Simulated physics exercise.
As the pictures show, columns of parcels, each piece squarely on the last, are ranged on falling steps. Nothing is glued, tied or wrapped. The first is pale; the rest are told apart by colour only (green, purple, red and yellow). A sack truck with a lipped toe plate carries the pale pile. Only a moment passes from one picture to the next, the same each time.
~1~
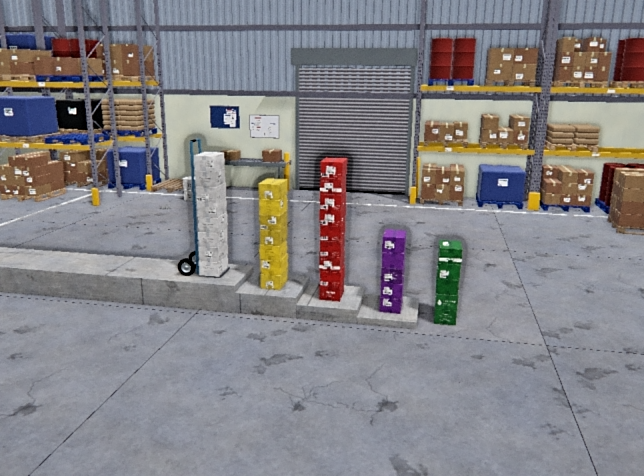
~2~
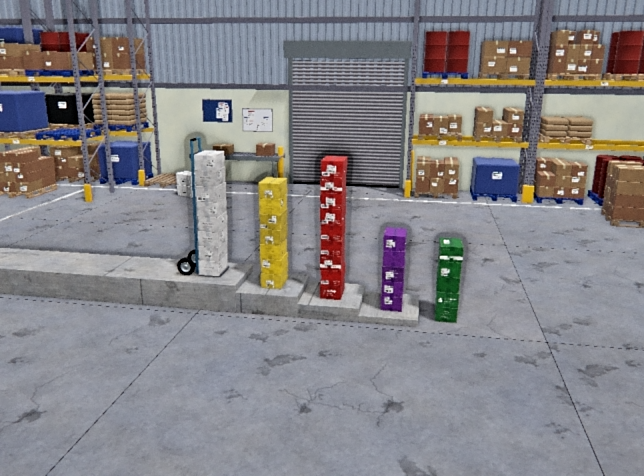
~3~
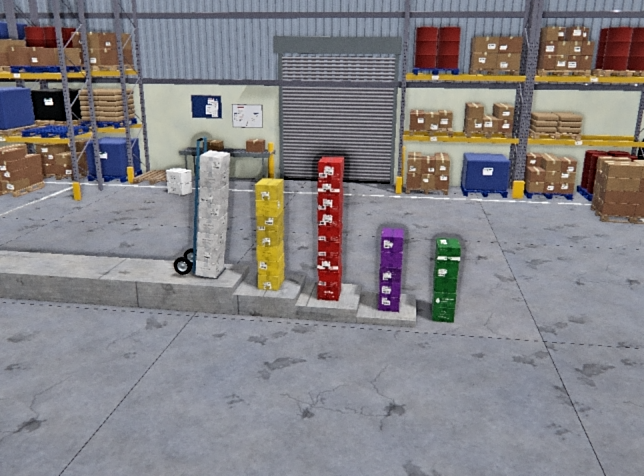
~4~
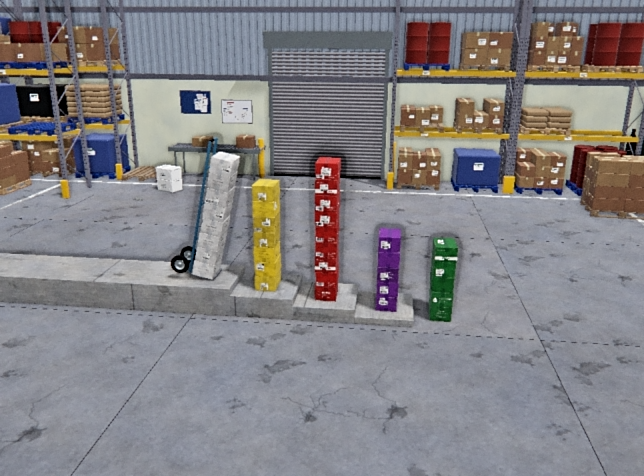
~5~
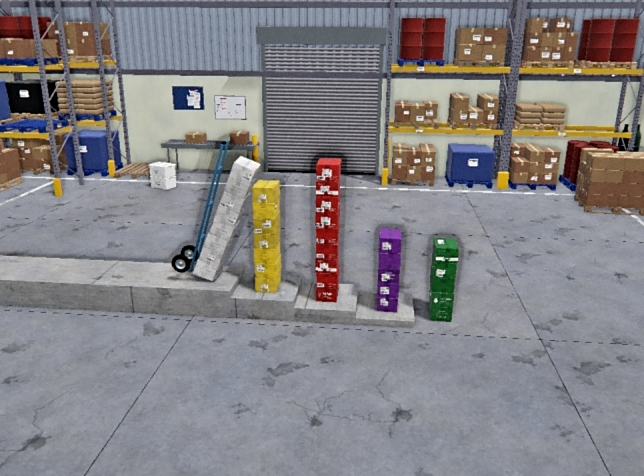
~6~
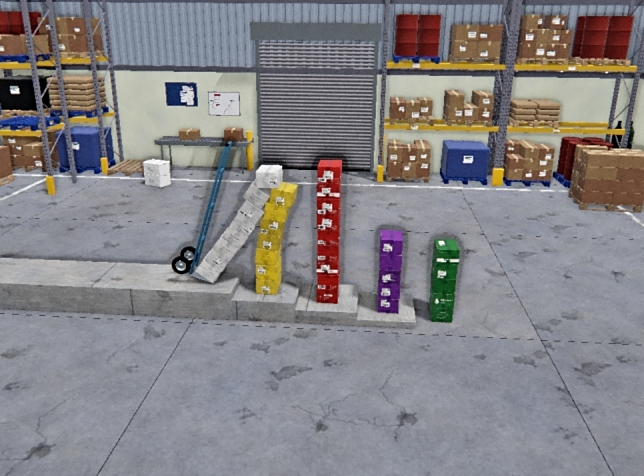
A white stack on a sack truck leans right and pushes the yellow stack's top rightward.
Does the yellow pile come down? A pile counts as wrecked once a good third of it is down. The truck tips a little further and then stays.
It collapses.
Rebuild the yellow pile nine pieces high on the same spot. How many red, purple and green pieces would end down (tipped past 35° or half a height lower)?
The counts are red 8, purple 4, green 4.
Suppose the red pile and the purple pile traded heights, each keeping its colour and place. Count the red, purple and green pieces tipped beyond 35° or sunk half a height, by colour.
Down at the end: Red 5, purple 9, green 5.
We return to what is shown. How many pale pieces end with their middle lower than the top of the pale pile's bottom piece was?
4 pale pieces.
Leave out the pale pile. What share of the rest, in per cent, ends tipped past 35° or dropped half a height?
About 90 per cent.
Just after the last frame, 8 of the pale pile down; none of the 7 yellow parcels down (0 of 26 in all colours); top yellow parcel tilted well over, half its height lower; top red parcel moved a little.
A moment on, 8 of the pale pile down; 6 of the 7 yellow parcels down (6 of 26 in all colours); top yellow parcel tilted barely, about its own height lower; top red parcel tilted well over, half its height lower.
Further on, 8 of the pale pile down; 6 of the 7 yellow parcels down (16 of 26 in all colours); top yellow parcel tilted steeply, some four heights lower; top red parcel tilted steeply, some four heights lower.
Then, 8 of the pale pile down; 6 of the 7 yellow parcels down (23 of 26 in all colours); top yellow parcel tilted steeply, some five heights lower; top red parcel upside down.
When it is over, 8 of the pale pile down; 6 of the 7 yellow parcels down (23 of 26 in all colours); top yellow parcel tilted steeply, some five heights lower; top green parcel upside down. In pixels of the last frame, middles, top yellow parcel near (390, 272), top green parcel near (582, 322).
